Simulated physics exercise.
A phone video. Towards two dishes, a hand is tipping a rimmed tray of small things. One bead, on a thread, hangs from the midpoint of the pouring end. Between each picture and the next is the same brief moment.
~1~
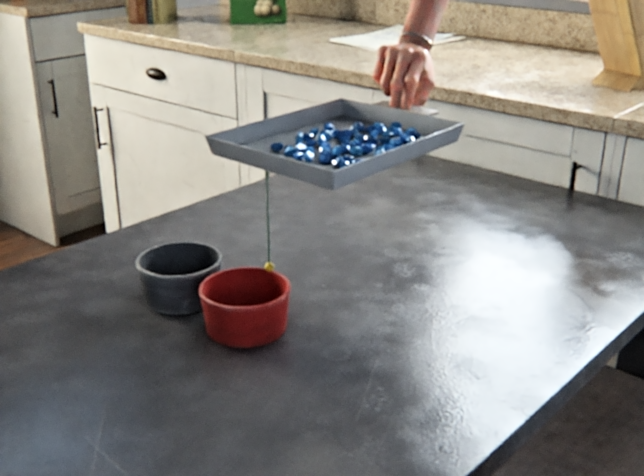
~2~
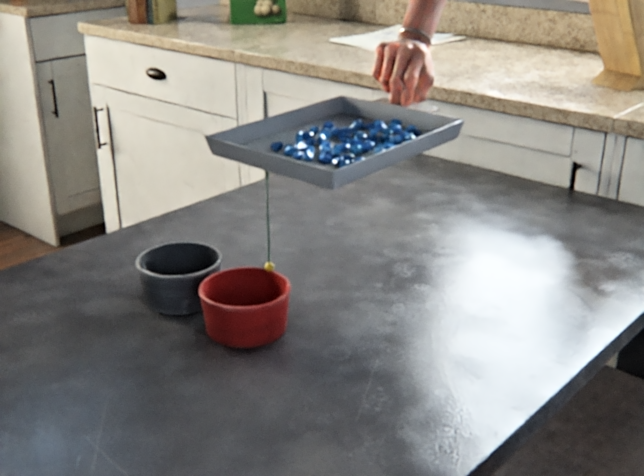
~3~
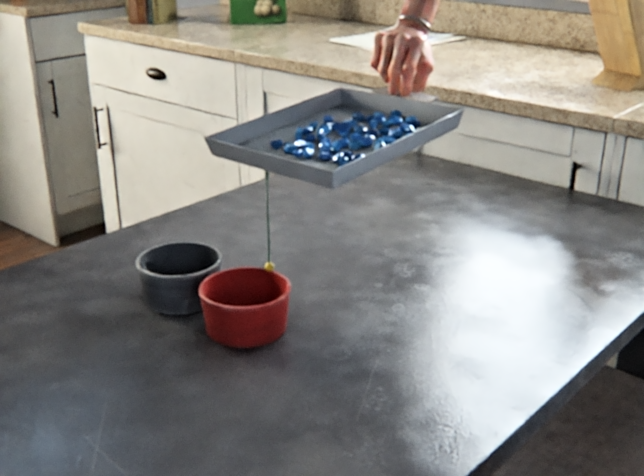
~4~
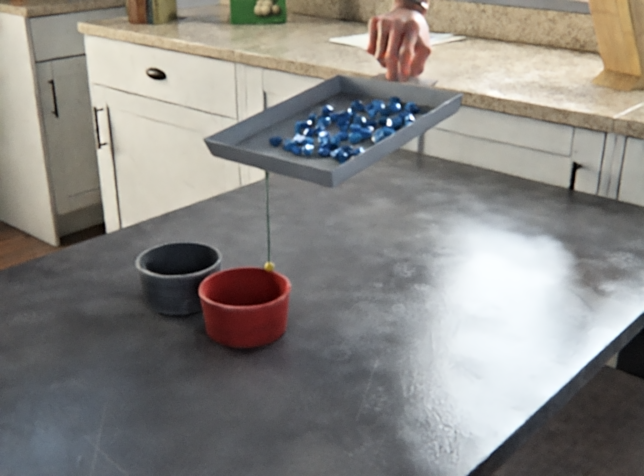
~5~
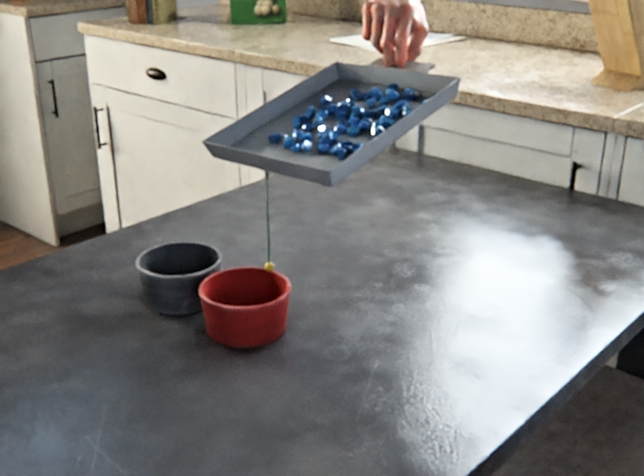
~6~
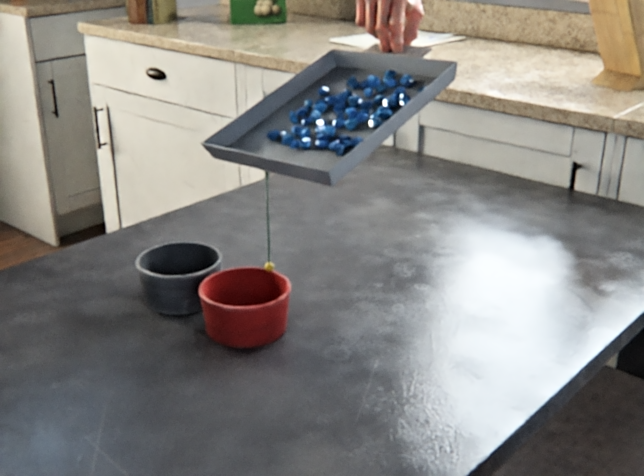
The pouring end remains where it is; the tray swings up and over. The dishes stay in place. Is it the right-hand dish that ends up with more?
Yes, my bet is the dish over on the right is left holding more.
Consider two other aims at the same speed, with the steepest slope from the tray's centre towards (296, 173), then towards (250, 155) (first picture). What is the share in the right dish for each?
About 20 % and about 10 %.
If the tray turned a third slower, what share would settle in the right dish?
Some 50 per cent.
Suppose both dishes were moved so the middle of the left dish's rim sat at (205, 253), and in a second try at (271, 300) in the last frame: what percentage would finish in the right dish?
Trial 1 around 20 percent, trial 2 around 0 percent.
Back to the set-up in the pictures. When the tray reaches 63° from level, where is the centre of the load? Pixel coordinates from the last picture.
The load's middle is around (260, 151).
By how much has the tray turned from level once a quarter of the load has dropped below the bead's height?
Roughly 95 degrees.
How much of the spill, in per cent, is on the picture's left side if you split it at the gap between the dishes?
60 in a hundred, roughly.
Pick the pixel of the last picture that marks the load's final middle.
Last view, resting centre - approx. (229, 322).
Soon, tray tipped steeply; all on the tray.
A while on, tray tipped past a quarter turn; about half on the tray; about a quarter in the right dish; a small part in the left dish; a small part outside both; a small part in the air.
Towards the end, tray tipped past a quarter turn; about half in the right dish; a small part in the left dish; about a third outside both.
Finally, tray tipped past a quarter turn; about half in the right dish; a small part in the left dish; about a third outside both.
